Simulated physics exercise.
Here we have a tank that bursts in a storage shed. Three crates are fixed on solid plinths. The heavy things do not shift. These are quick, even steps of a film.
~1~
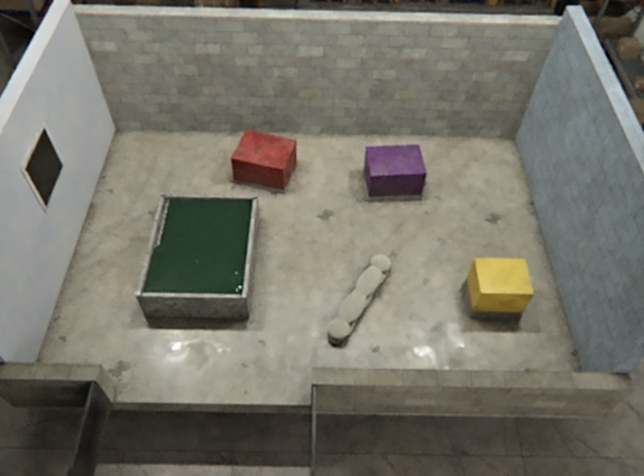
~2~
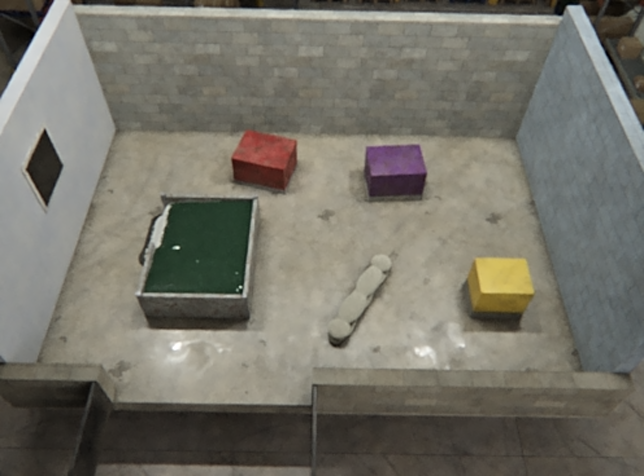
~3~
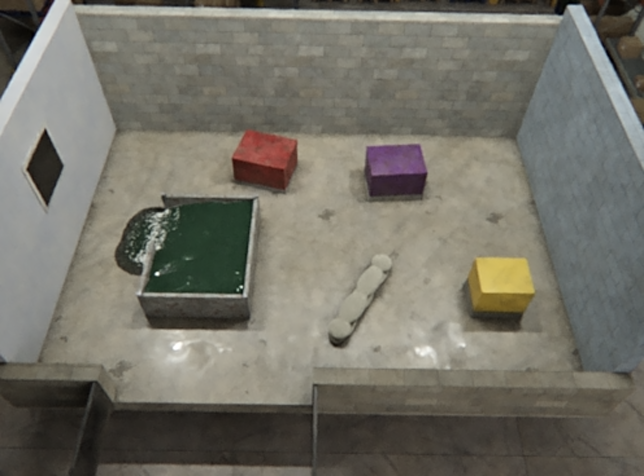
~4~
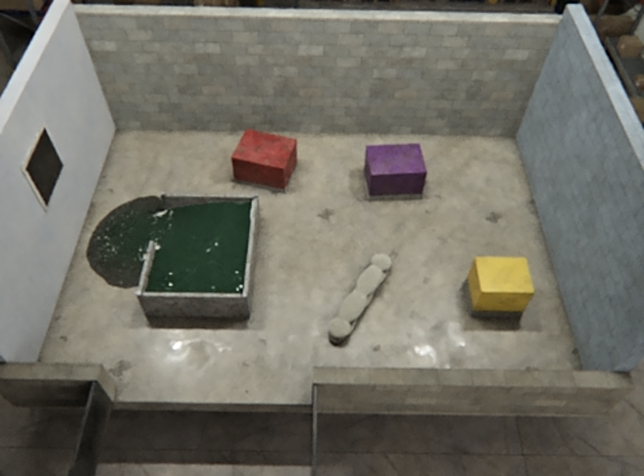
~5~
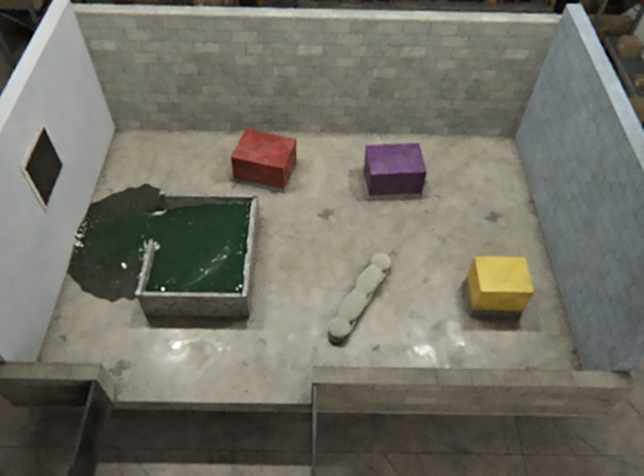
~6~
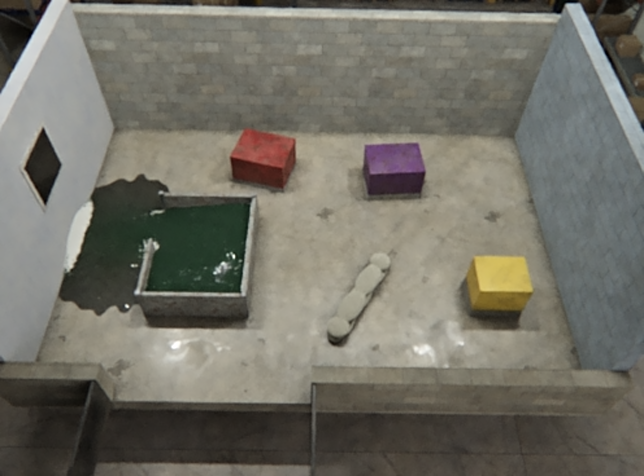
A large open tank of dark green water burst at its left side, and the water poured out, spreading across the floor in a widening dark puddle until it reached the left wall.
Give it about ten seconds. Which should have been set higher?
The red crate is soaked; the yellow crate keeps dry; the purple crate keeps dry.
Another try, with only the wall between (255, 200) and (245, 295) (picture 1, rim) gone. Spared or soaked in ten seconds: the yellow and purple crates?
My reading: Yellow crate escapes it; purple crate takes water.
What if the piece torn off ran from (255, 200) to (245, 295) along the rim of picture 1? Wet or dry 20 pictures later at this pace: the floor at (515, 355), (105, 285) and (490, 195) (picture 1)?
In turn: Covered, not flooded, under water.
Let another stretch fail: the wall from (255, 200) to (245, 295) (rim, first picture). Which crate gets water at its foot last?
Last comes the crate marked yellow.
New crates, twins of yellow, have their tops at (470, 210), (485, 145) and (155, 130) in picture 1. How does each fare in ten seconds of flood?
One after the other: Remains dry, is spared, ends up wet.
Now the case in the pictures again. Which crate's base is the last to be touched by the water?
It is the yellow one.
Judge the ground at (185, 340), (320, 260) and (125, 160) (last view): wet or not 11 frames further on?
In turn: Not flooded, free of water, awash.
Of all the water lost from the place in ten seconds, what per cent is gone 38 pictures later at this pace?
Near 50 in a hundred.
A moment on, water covers 10 % of the floor; the red crate not reached, the yellow crate not reached, the purple crate not reached.
Next, water covers 20 % of the floor; the red crate not reached, the yellow crate not reached, the purple crate not reached.
Then, water covers 30 % of the floor; the red crate water round its plinth, the yellow crate not reached, the purple crate not reached.
Later, water covers 55 % of the floor; the red crate water round its plinth, the yellow crate not reached, the purple crate water round its plinth.
In the end, water covers 85 % of the floor; the red crate was topped, the yellow crate stayed above the water, the purple crate stayed above the water.
